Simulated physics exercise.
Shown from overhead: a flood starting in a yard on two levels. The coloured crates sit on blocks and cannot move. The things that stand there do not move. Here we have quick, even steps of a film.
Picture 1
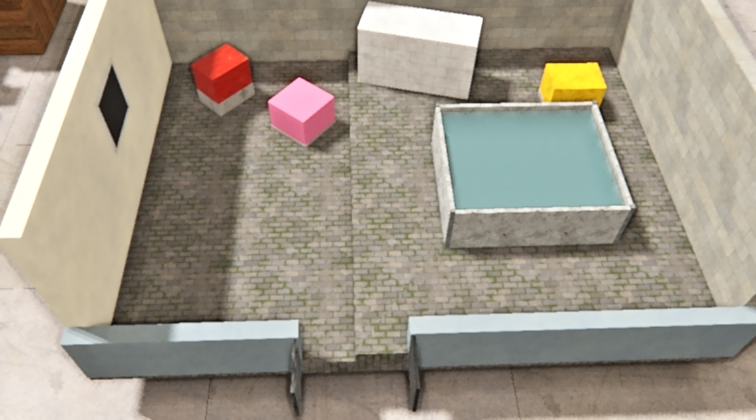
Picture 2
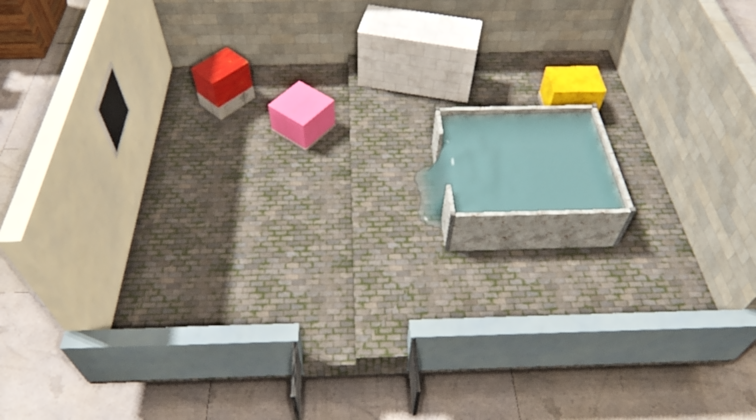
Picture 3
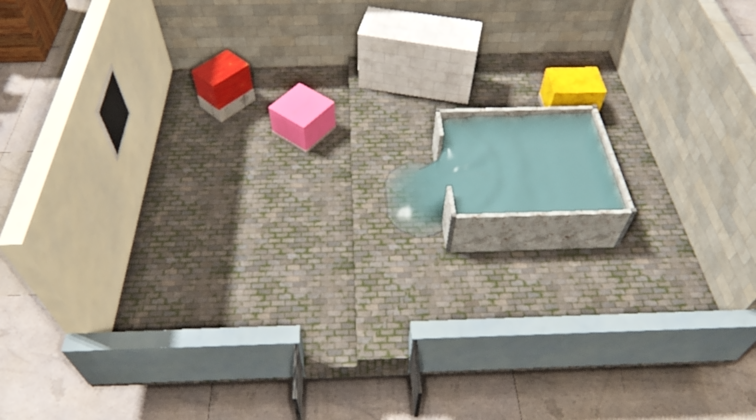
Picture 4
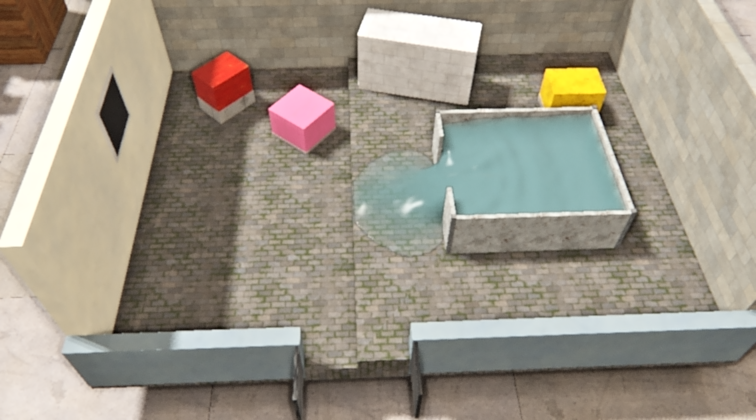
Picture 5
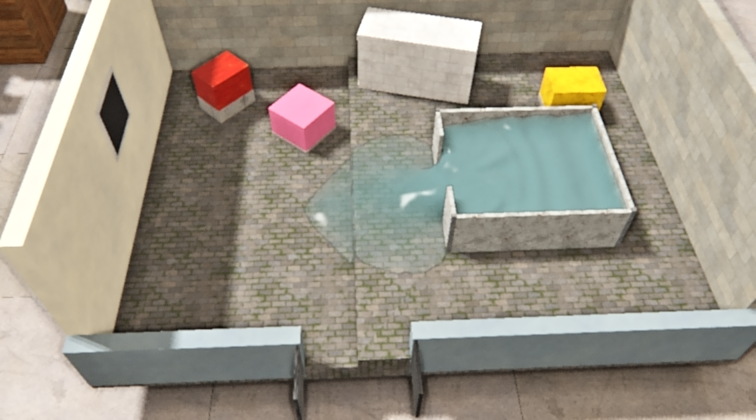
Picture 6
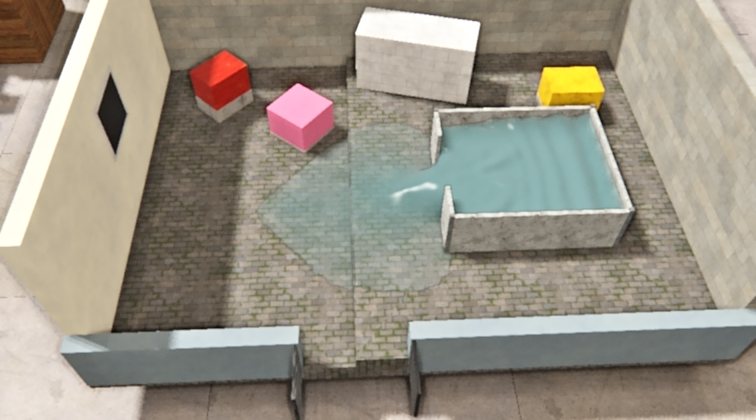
A paved yard with low walls and a gap in the near wall is seen from above. A red block on a pale base and a pink block sit at left, a white block stands at the back, and a yellow block sits behind a stone tank of blue-green water at right. The tank's left side opens, and water pours out, spreading leftward across the paving in a widening, thin sheet.
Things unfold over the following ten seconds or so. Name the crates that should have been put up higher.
Afterwards, the red crate ends up dry; the yellow crate ends up dry; the pink crate ends up wet.
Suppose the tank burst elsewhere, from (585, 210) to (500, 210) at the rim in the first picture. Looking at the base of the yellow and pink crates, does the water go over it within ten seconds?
Log: Yellow crate is doused; pink crate is doused.
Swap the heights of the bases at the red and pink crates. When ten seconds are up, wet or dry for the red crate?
The red one is reached.
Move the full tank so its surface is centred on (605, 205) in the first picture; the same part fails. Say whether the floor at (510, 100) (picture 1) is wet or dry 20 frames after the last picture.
Not reached.
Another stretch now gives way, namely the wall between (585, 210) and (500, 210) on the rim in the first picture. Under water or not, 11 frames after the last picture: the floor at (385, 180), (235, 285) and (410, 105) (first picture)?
Those three come out moisture-free, soaked and moisture-free, one after another.
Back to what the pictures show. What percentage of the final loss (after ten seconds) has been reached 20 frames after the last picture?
About 15 per cent.
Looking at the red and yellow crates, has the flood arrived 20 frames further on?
At red, got wet; at yellow, stays dry.
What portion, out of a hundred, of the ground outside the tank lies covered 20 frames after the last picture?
My best guess is some 50 %.
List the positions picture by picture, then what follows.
The first picture shows the water tank at (528, 157) is whole and still.
In the second picture, the front is at (432, 223), out from the gap at (443, 184).
In the third picture, the front is at (398, 223), out from the gap at (443, 186).
In the fourth picture, water pours out at (443, 188) and has run to (354, 213).
In the fifth picture, water pours out at (444, 186) and has run to (312, 216).
In the sixth picture, the front is at (265, 214), out from the gap at (442, 186).
A moment on, water covers 35 % of the floor; the red crate not reached, the yellow crate not reached, the pink crate water round its plinth.
Next, water covers 50 % of the floor; the red crate water round its plinth, the yellow crate not reached, the pink crate water round its plinth.
Then, water covers 50 % of the floor; the red crate water round its plinth, the yellow crate not reached, the pink crate water round its plinth.
Later, water covers 55 % of the floor; the red crate water round its plinth, the yellow crate not reached, the pink crate water round its plinth.
In the end, water covers 50 % of the floor; the red crate stayed above the water, the yellow crate stayed above the water, the pink crate was topped.
